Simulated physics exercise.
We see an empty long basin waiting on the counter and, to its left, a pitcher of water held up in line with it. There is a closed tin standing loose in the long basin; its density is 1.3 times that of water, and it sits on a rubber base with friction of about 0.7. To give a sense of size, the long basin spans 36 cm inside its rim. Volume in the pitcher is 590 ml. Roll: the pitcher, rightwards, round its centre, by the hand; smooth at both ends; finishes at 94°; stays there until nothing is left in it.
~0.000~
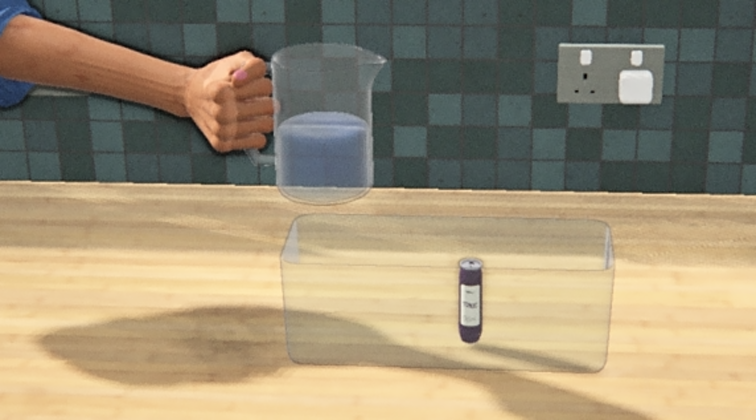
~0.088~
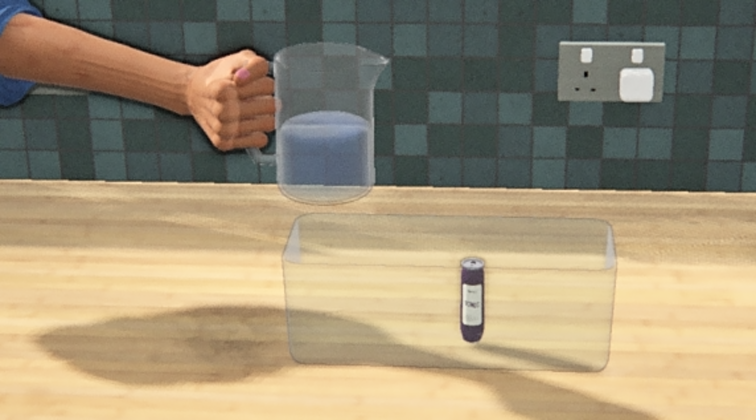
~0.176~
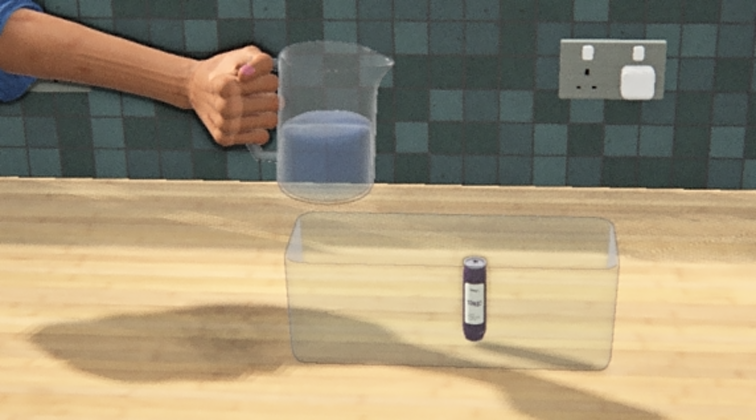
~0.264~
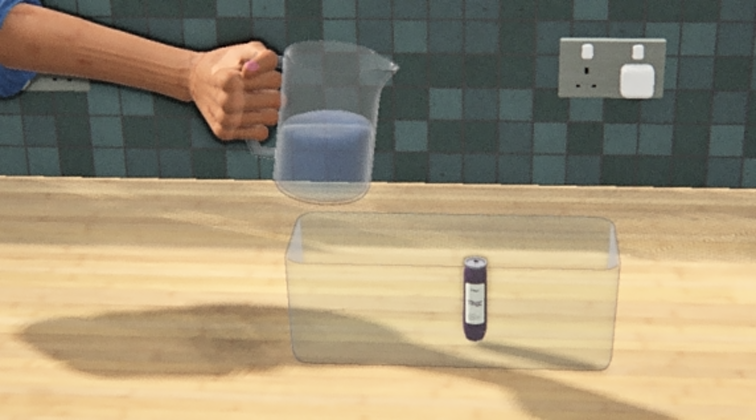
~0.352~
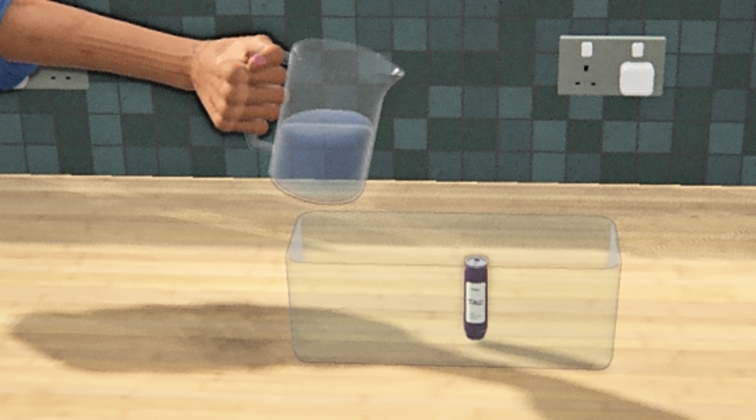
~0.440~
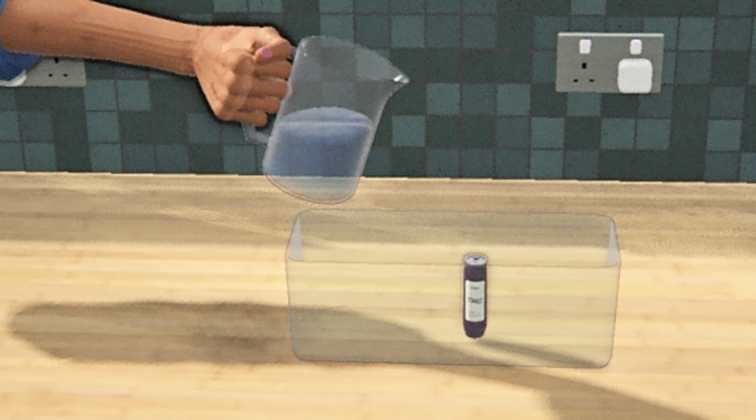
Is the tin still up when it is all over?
It tilts over.
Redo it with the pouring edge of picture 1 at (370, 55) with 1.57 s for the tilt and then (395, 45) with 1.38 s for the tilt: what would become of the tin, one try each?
Trial 1 - tin tips; trial 2 - tin stays standing.
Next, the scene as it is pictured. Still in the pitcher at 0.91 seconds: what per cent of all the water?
Roughly 100 percent.
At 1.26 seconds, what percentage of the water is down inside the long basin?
Roughly 14 %.
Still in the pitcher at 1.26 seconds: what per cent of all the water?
Close to 70 in a hundred.
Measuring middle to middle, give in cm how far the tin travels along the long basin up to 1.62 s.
Reading: Roughly 5 cm.
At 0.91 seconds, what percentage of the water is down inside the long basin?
Some 0 per cent.
After 0.91 s the tilt is 62° and 100 per cent is still to pour; the tin stands where it began.
After 1.26 s the tilt is 87° and 69 per cent is still to pour; the tin stands where it began.
After 1.62 s the tilt is 94° and 25 per cent is still to pour; the tin lies on its side.
After 2.02 s the tilt is 94° and 8 per cent is still to pour; the tin lies on its side.
In the end the tin lies on its side.
